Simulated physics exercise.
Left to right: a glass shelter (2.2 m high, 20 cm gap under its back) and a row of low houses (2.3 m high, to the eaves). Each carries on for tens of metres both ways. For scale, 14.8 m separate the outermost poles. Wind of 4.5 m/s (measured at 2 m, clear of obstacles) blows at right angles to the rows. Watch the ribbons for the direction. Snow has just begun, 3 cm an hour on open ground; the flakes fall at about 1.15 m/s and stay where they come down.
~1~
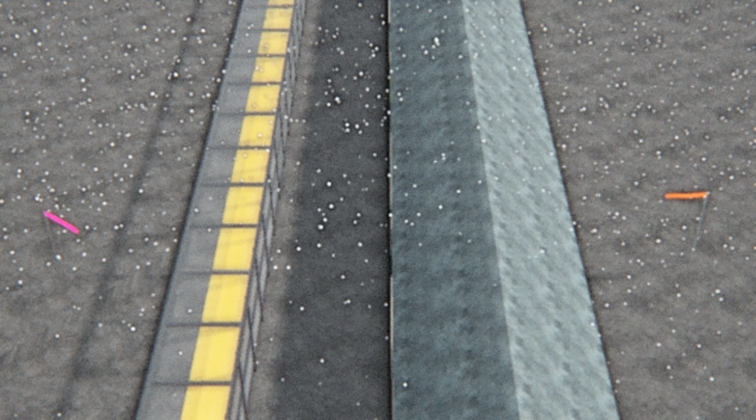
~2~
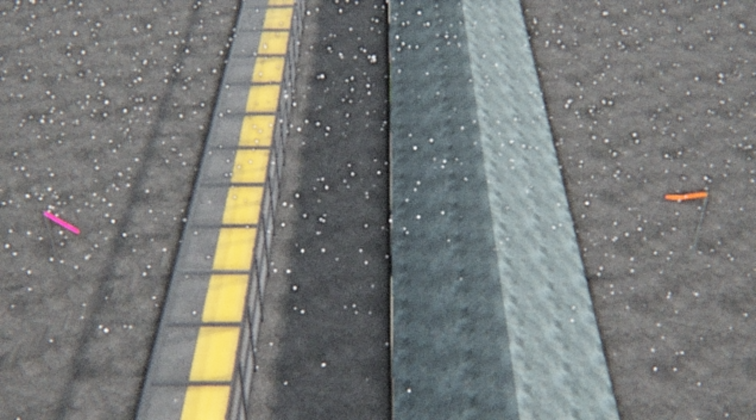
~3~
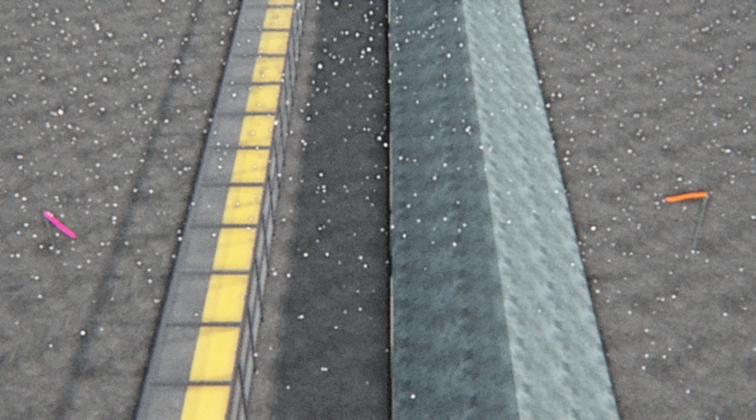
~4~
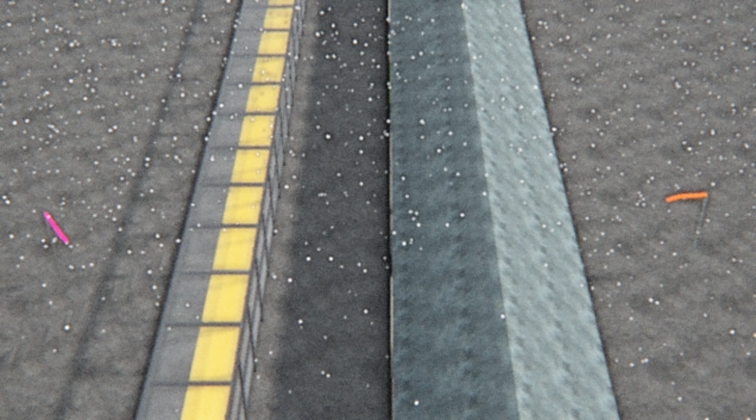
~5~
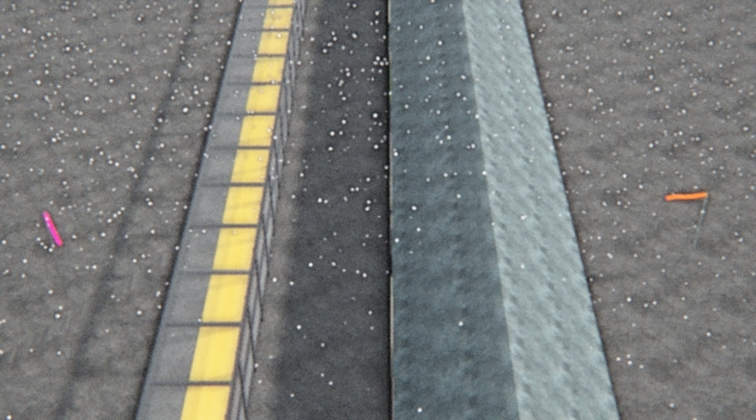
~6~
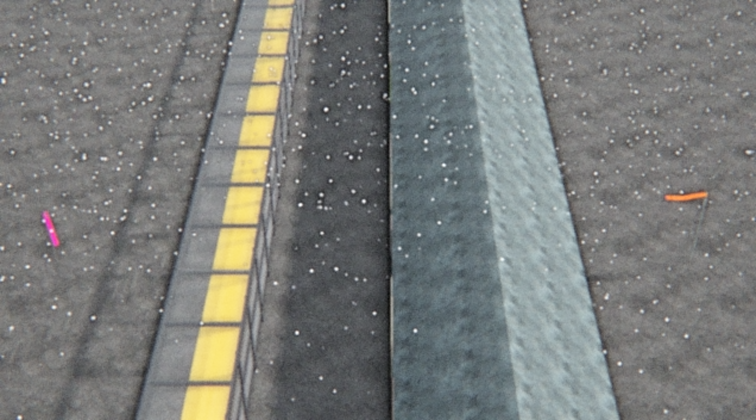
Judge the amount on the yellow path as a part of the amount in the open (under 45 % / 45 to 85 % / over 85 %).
The amount there is less than 45 % of the open one.
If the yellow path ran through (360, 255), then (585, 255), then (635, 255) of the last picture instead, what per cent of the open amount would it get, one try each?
In turn about 70 %, 110 %, 110 %.
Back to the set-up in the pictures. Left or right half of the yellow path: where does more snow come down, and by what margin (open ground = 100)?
The left one, some 25 points more.
In 10 minutes the yellow path collects 1 mm against 5 mm in the open.
In 30 minutes the yellow path collects 2 mm against 15 mm in the open.
In 60 minutes the yellow path collects 5 mm against 30 mm in the open, so the yellow path has 15 % of the open amount; the left half of it has 29 %, the right half 2 %.
